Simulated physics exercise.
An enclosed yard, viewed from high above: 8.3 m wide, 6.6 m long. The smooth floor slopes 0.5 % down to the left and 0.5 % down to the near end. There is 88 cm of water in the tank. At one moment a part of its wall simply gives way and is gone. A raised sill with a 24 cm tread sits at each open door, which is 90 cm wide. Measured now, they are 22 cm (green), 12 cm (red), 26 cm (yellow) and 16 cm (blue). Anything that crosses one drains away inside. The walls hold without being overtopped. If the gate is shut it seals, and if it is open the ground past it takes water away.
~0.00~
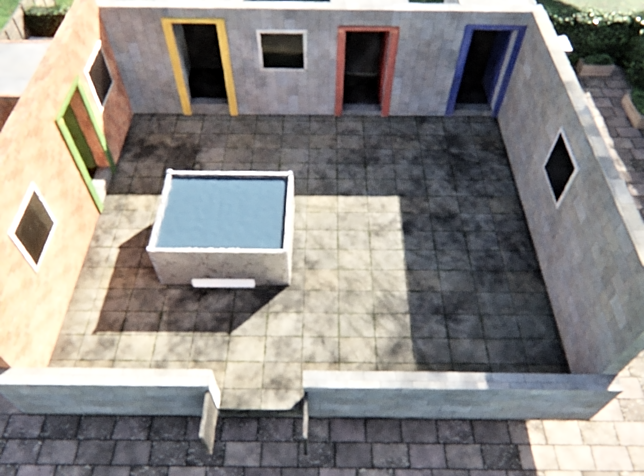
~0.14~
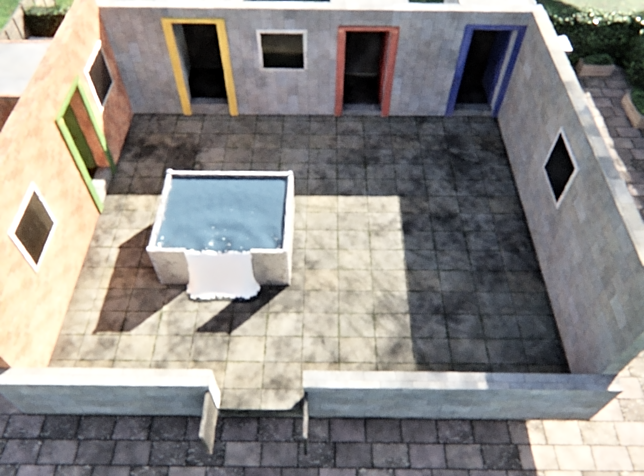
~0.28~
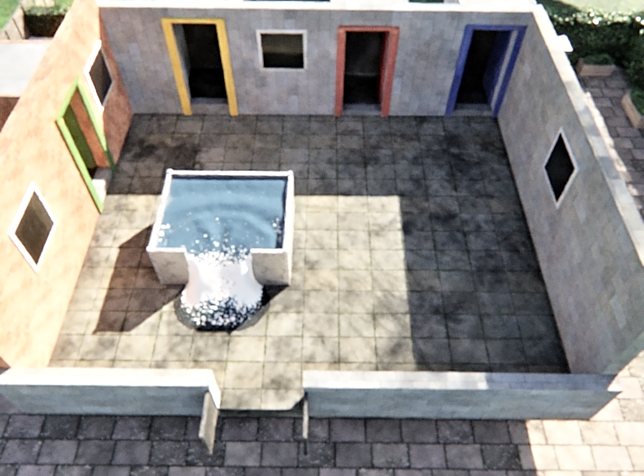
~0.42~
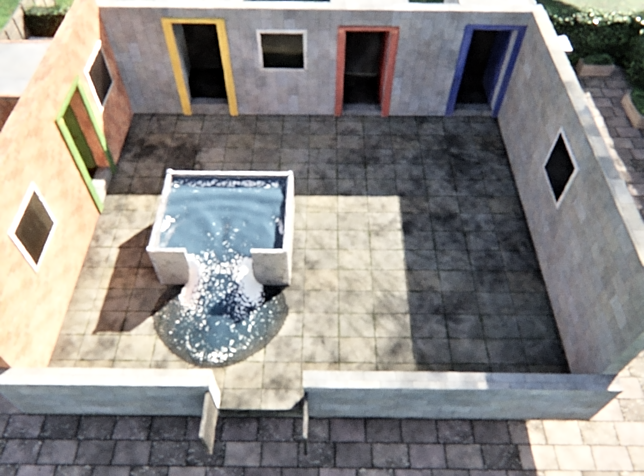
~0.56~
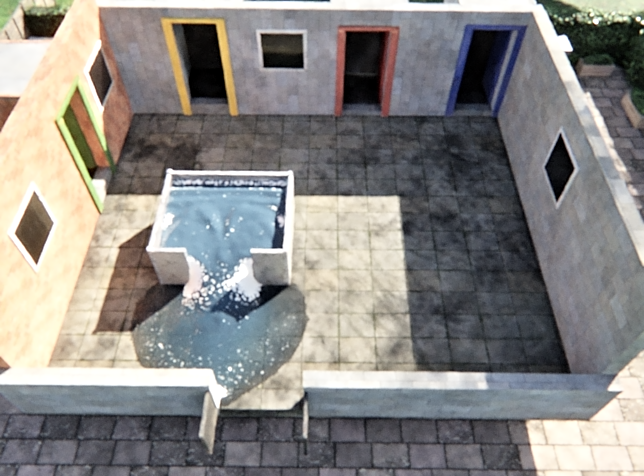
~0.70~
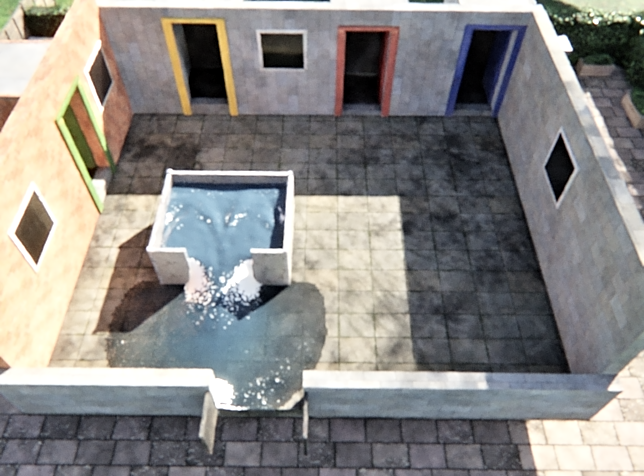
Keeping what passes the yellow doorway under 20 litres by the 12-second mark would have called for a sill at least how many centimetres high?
It would have called for about 8.5 cm.
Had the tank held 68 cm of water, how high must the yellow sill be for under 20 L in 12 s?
Around 5.0 cm high.
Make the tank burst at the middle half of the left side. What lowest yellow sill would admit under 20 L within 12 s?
A height of around 12.5 cm.
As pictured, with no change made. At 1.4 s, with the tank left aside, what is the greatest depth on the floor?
Max depth: Near 48 cm.
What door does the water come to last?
It's the blue one.
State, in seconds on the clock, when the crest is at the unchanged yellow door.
The depth peaks at about 4.5 seconds.
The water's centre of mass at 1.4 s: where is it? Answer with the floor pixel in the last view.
The balance point sits at roughly (218, 281).
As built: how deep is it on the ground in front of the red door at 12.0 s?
The depth there is around 2.5 cm.
After 1.4 s water covers 15 % of the floor, deepest (48 cm) near (39, 391); it has not reached the yellow door.
After 3.0 s water covers 30 % of the floor, deepest (33 cm) near (51, 391); it has not reached the yellow door.
After 12.0 s water covers 95 % of the floor, deepest (8 cm) near (39, 391); 6 cm at the yellow door, 0 litres in over its 26 cm sill.
At the yellow door as built, the water arrived by 4.1 s and peaked near 13 cm at 4.4 s.
Run again over the same 12 s with other heights there, 47 litres in over 6.5 cm, 6 litres over 10.5 cm. The limit of 20 litres is kept from about 8.5 cm up.
